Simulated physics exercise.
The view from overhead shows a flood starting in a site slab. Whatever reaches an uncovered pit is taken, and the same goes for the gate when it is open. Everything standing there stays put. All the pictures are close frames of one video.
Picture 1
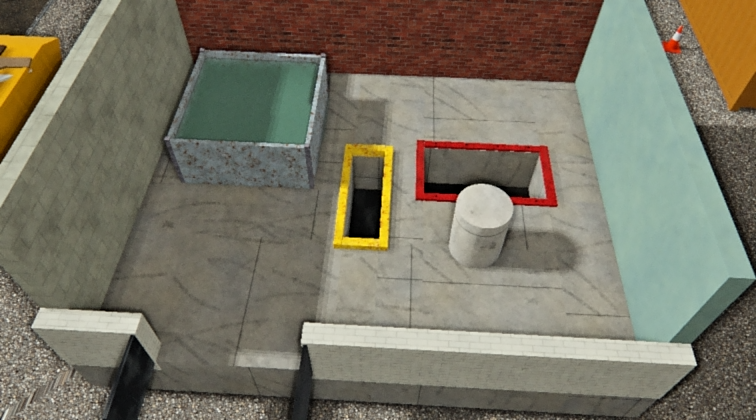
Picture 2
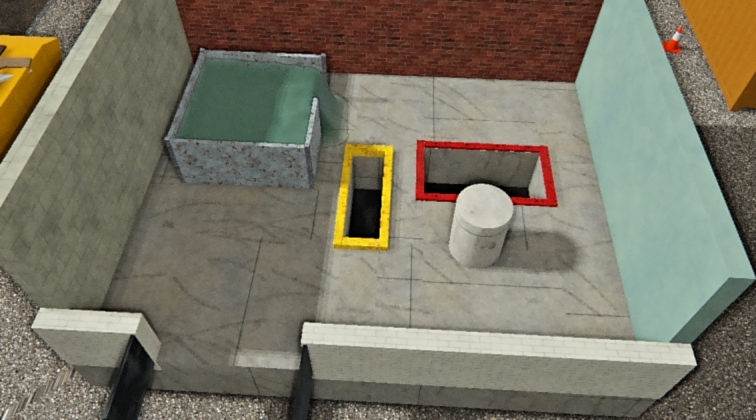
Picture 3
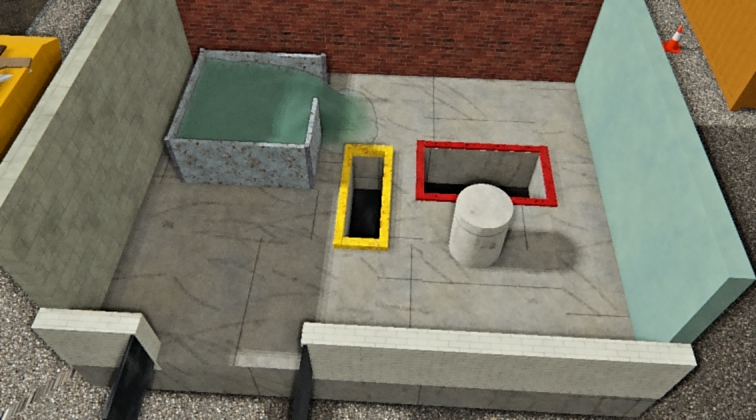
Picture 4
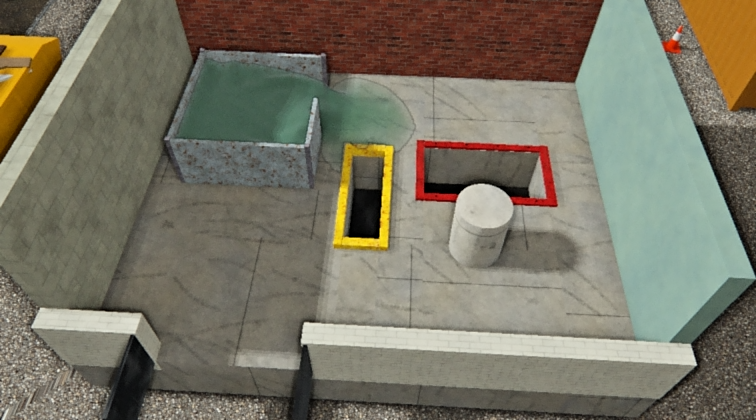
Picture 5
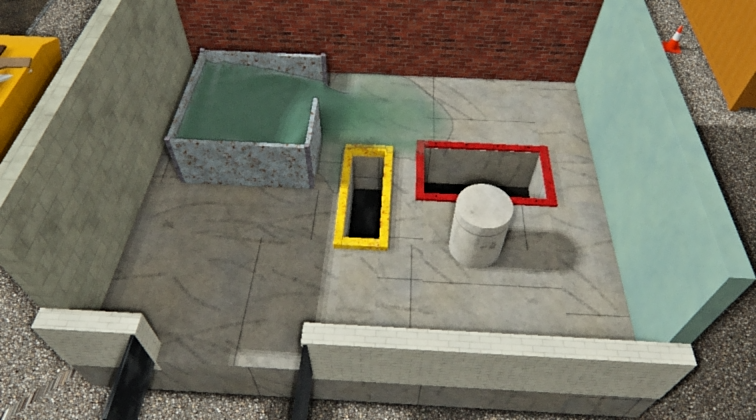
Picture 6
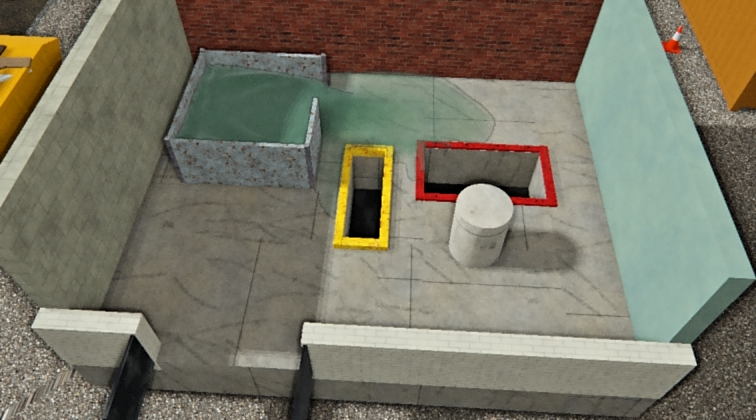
A walled concrete slab held a stone tank of still green water, then a gap opened on the tank's right side and the water poured out, spreading rightward across the floor behind the yellow-edged and red-edged pits.
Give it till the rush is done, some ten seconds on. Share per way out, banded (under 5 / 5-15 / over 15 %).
Banded: Gate under 5 %, red pit over 15 %, yellow pit under 5 %.
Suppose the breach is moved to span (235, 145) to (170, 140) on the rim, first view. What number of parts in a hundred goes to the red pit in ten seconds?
Near 0 per cent for red.
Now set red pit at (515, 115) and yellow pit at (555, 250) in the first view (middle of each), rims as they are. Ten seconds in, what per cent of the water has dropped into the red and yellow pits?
Measured shares in per cent - red 45, yellow 2.
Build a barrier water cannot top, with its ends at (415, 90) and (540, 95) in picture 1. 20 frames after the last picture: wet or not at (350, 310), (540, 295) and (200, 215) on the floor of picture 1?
Listed order - dry, wet, dry.
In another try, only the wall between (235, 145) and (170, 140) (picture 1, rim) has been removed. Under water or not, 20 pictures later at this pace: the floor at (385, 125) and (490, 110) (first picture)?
In the order asked: Out of reach, out of reach.
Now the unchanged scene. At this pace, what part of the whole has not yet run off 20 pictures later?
90 in a hundred.
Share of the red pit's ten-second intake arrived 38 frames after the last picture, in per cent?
About 75 %.
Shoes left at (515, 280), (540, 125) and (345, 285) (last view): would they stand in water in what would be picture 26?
In turn, the three spots are soaked, soaked and high and dry.
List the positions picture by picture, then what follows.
In the first frame, still water in the tank at (252, 99).
In the second frame, the front is at (339, 140), out from the gap at (320, 105).
In the third frame, water pours out at (320, 107) and has run to (366, 142).
In the fourth frame, the front is at (408, 133), out from the gap at (320, 108).
In the fifth frame, the front is at (446, 116), out from the gap at (320, 109).
In the sixth frame, water pours out at (320, 108) and has run to (486, 115).
A moment on, water covers 30 % of the floor; the gate 0 %, the red pit 2 %, the yellow pit 0 %.
Next, water covers 30 % of the floor; the gate 0 %, the red pit 5 %, the yellow pit 1 %.
Then, water covers 45 % of the floor; the gate 0 %, the red pit 10 %, the yellow pit 1 %.
Later, water covers 70 % of the floor; the gate 0 %, the red pit 21 %, the yellow pit 1 %.
In the end, water covers 95 % of the floor; the gate 1 %, the red pit 29 %, the yellow pit 1 %.
